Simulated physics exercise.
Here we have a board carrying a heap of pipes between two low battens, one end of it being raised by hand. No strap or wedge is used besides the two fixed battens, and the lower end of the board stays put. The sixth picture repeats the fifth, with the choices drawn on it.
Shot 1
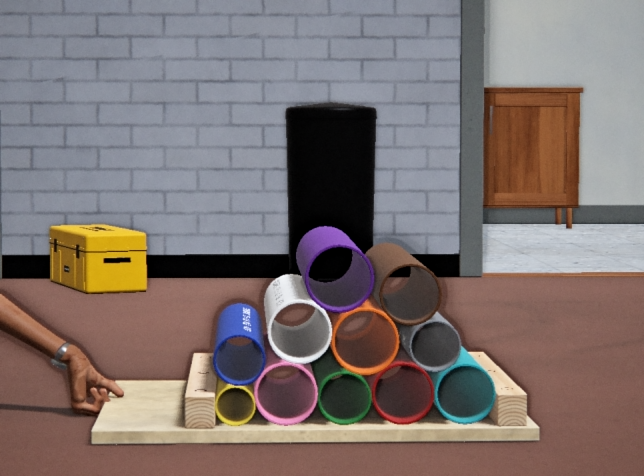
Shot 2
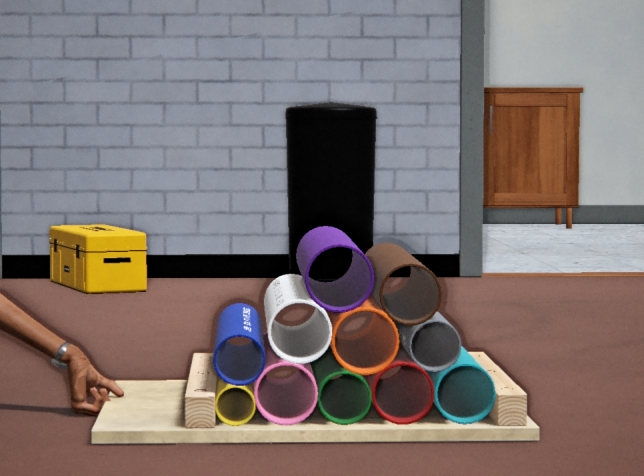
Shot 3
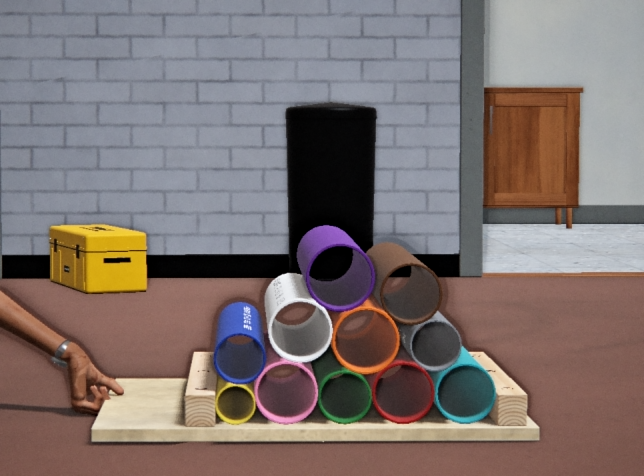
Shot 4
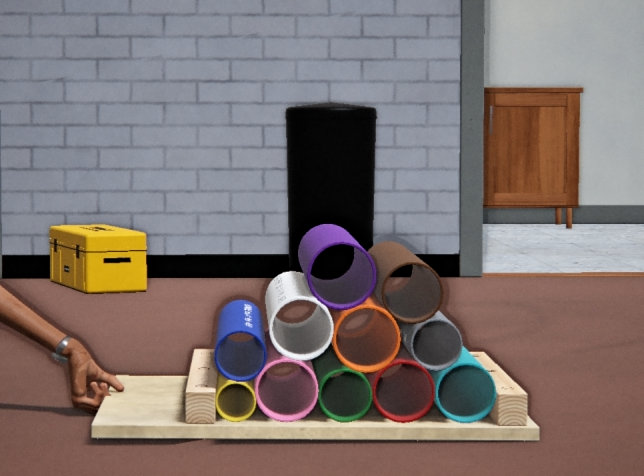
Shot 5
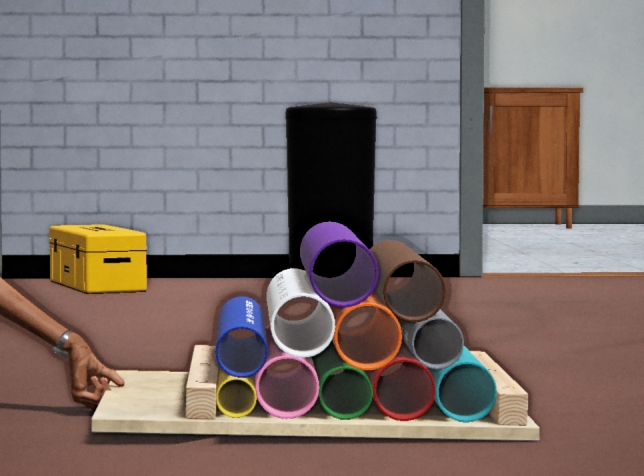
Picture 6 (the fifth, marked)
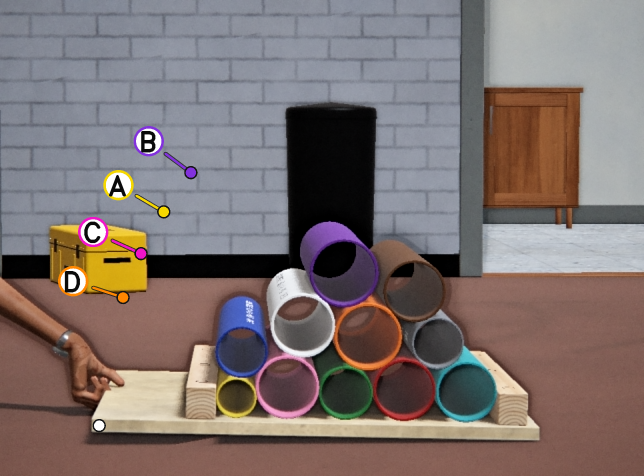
A hand reaches in from the left to the end of a pale wooden board on a reddish-brown floor, seen from the front in a room with a grey brick wall. Coloured pipes are heaped between two low battens, purple on top, blue at left, turquoise at right, with a yellow box behind. The hand raises the board's left end very slightly, the pipes barely shifting, while the camera stays still.
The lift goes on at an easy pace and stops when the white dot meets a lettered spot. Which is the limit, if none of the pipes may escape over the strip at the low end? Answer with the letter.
Mark D is as high as it can go.
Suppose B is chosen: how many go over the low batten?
With B, five.
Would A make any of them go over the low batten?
At A: Yes.
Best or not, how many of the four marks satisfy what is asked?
One of them.
On the marked copy, A at (164, 212); B at (191, 173); C at (141, 254); D at (123, 297); the white dot at (99, 426).
Taking D. A third of the way, board at 14°.
Two thirds of the way, board at 19°.
When it is over, board at 19°, none over the low batten.
As for the rest, A five over the low batten; B five over the low batten; C two over the low batten (brown, purple).
